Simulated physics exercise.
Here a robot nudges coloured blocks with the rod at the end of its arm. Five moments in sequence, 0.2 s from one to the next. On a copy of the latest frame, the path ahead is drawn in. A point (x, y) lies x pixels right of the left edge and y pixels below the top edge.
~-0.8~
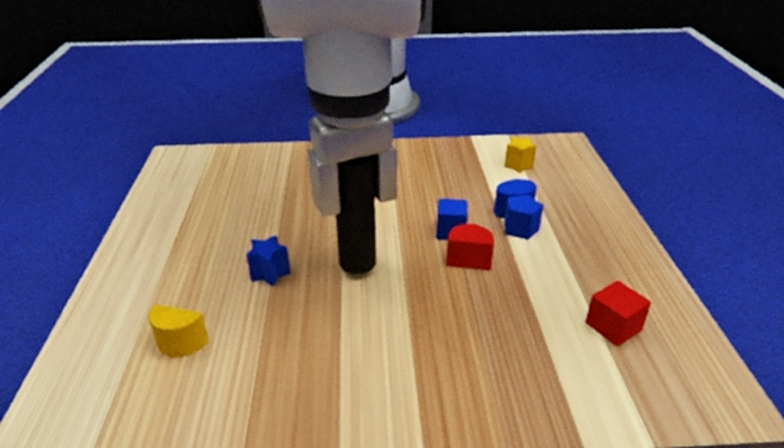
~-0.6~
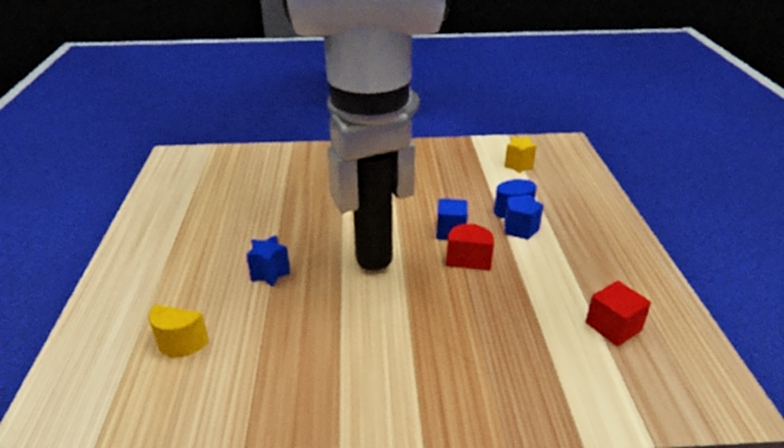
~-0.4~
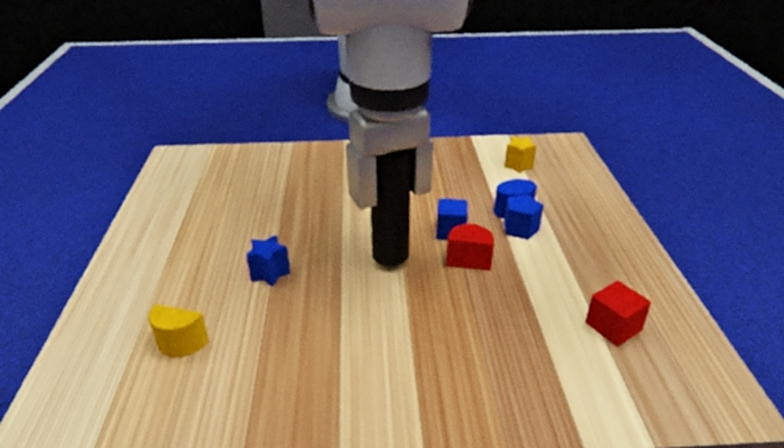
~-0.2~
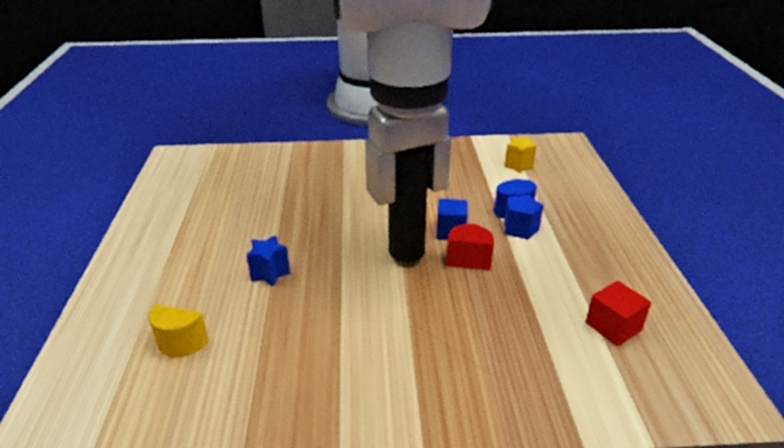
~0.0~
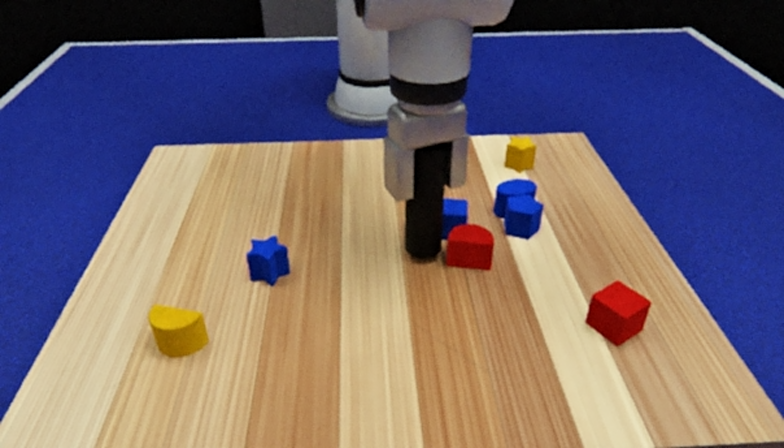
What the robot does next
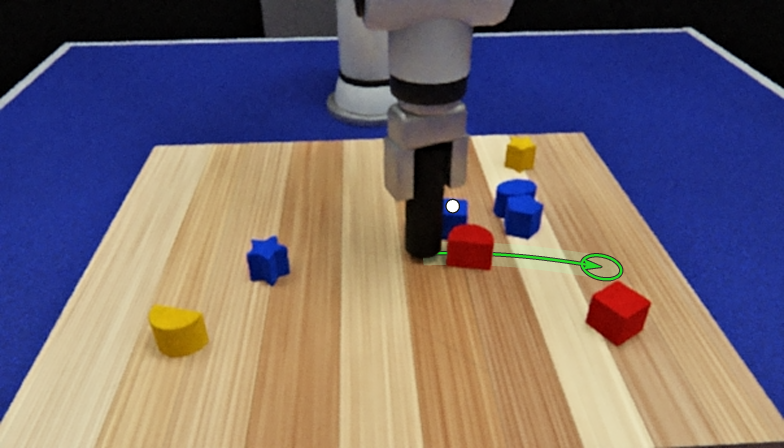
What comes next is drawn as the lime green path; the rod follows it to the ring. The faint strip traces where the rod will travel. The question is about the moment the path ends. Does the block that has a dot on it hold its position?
It seems so.
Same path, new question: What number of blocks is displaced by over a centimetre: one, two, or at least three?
Once the path ends, one block will have shifted.
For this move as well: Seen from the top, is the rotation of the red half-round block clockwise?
I believe so.
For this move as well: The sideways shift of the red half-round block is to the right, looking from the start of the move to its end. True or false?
That is true.
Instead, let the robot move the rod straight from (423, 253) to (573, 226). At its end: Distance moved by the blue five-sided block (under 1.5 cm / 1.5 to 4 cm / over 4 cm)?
The move is long, over 4 cm.
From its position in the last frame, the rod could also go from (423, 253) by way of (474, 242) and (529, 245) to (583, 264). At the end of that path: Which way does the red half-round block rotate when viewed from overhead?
Overhead view: Clockwise.
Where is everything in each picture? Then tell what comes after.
In the first frame, tip of the rod at (358, 262), middles of tops, blue four-sided block at (453, 206), red half-round block at (472, 233).
In the second frame, rod at (374, 258), nothing pushed.
In the third frame, rod at (391, 255), nothing pushed.
In the fourth frame, rod at (407, 251), nothing pushed.
In the fifth frame, rod at (423, 247), blue four-sided block at (453, 206), red half-round block at (472, 233).
The line goes from (423, 253) through (481, 254) and (540, 258) to (601, 267); the dot is on the blue four-sided block.
On the path given first. One third of the way, rod at (482, 248); red half-round block at (524, 239), turned 25° clockwise.
Two thirds of the way, rod at (542, 252); red half-round block at (581, 254), turned 60° clockwise.
At the end, rod at (603, 261); blue four-sided block unmoved; red half-round block at (615, 268), turned 140° clockwise.
